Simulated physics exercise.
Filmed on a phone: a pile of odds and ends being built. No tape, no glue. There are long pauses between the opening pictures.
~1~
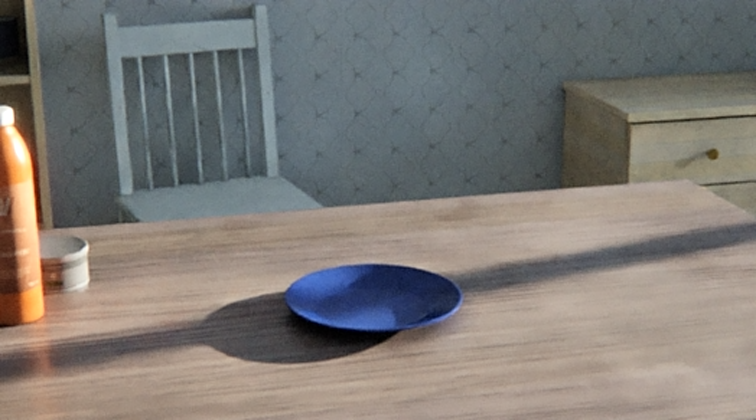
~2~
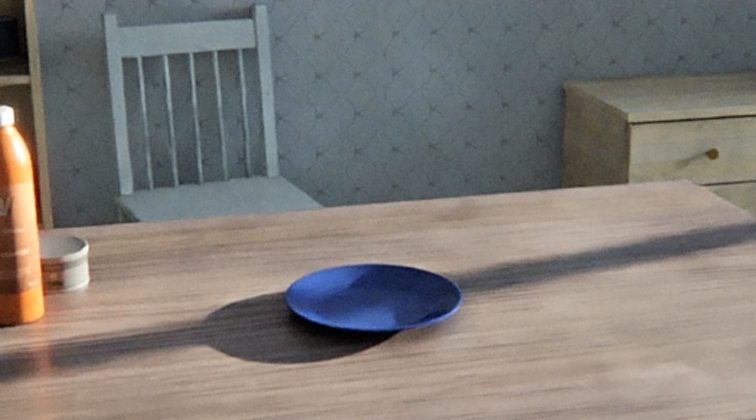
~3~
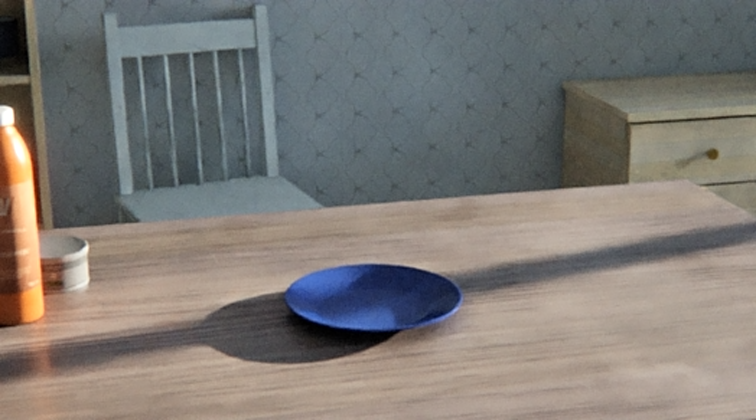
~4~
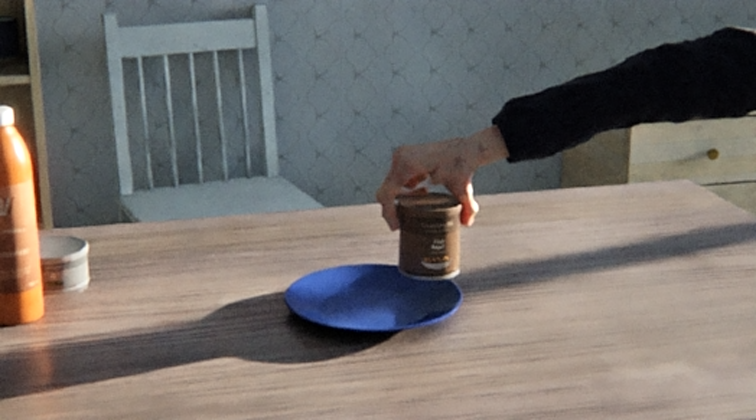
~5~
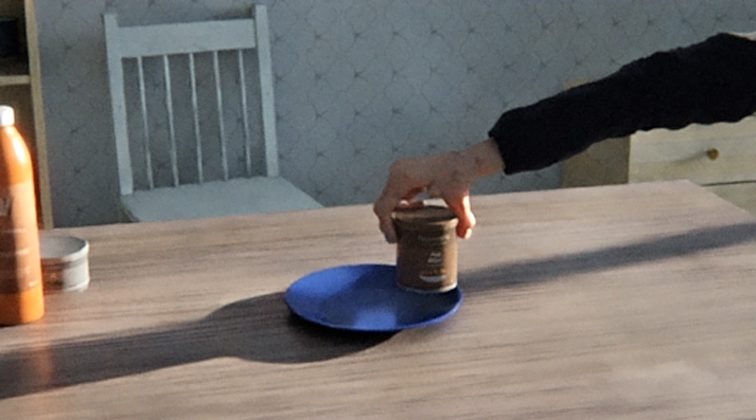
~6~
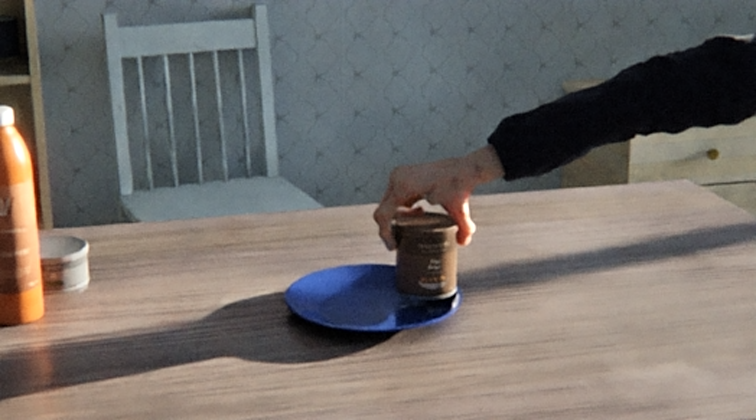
A blue plate sits on a sunlit wooden table, viewed from slightly above in a room with patterned wallpaper, a pale chair behind and a light wooden drawer unit at right. An orange bottle and a small grey tub stand at the left edge. The view stays still until a dark-sleeved arm enters from the right, lowers a brown tin onto the plate's right side and keeps hold of it.
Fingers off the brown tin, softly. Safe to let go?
Here the pile holds.
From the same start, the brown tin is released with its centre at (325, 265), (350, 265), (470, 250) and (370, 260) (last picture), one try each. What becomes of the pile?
First try: It holds; second try: It keeps its balance; third try: It comes apart; fourth try: It keeps its balance.
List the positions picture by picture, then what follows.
The last thing is not in view yet; orange bottle (6, 215), in the first picture.
The last thing is not in view yet; grey tub (53, 264), in the second picture.
The last thing is not in view yet; blue plate (374, 302), in the third picture.
Coming down; brown tin (429, 236); orange bottle (6, 215), in the fourth picture.
Coming down; brown tin (426, 249); grey tub (53, 264), in the fifth picture.
Set down, still held; brown tin (426, 255); blue plate (374, 302), in the sixth picture.
Then, 0.70 s on from there, no change.
Then, 1.60 s on from there, brown tin resting near (426, 256).
In the end, all 4 unmoved. At the end, from the last picture's camera, brown tin near (426, 256). The pile keeps its balance.
